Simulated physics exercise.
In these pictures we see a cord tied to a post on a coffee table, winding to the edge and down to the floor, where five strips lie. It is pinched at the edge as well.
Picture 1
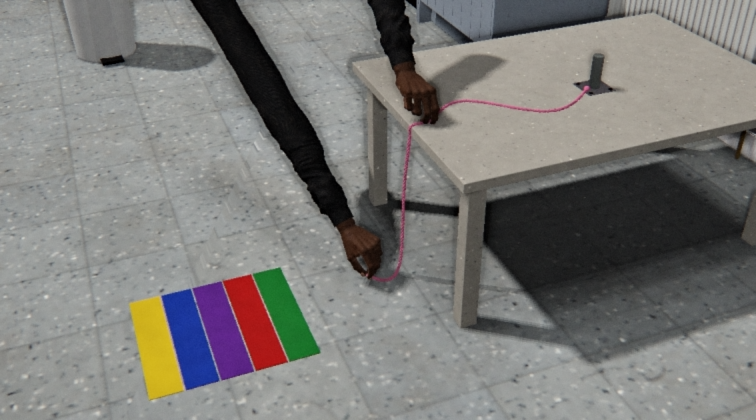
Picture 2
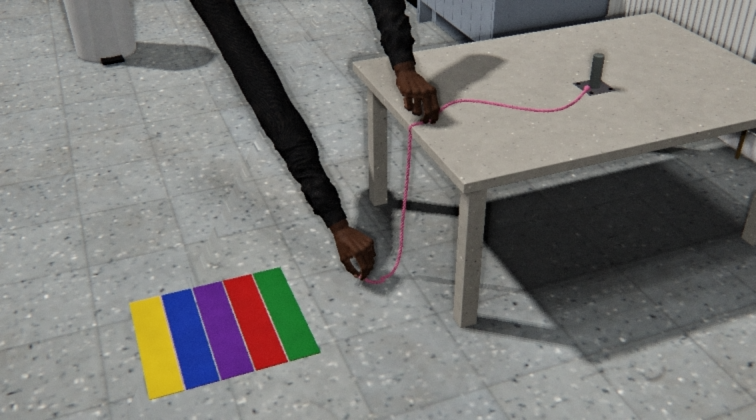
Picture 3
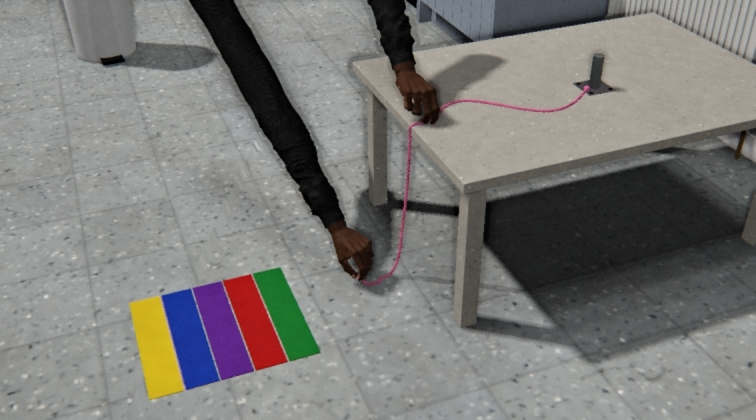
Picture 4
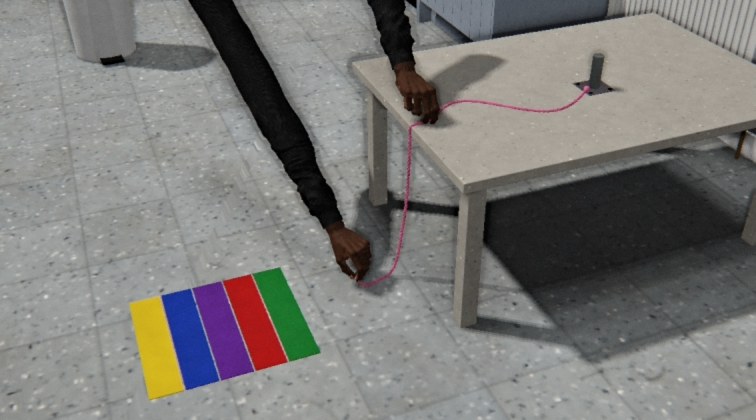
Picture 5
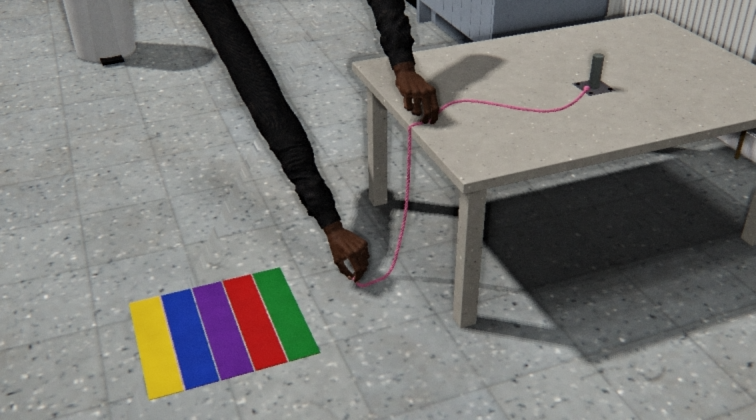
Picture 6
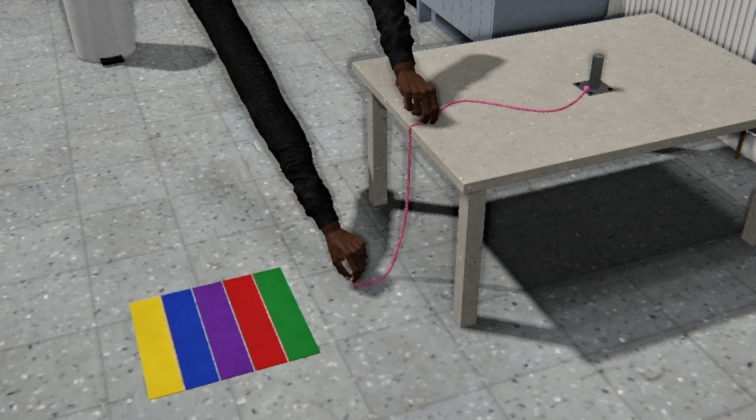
Beside a table, one hand pins a pink cord while another draws its end slightly left.
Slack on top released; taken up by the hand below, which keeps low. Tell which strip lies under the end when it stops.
The purple strip.
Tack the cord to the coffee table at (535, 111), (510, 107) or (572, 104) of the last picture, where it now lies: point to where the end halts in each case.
Approximately at (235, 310), at (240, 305) and at (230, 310), in that order.
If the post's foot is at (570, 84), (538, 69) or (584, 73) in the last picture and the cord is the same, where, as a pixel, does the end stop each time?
The spots are near (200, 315), (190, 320) and (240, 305).
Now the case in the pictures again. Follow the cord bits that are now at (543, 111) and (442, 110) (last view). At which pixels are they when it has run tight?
They go to (520, 101) and to (419, 122).
Soon after, end near (280, 297); over green.
After that, end near (242, 306); over red.
At the stop, end near (219, 312); over purple. It halts on the purple strip.
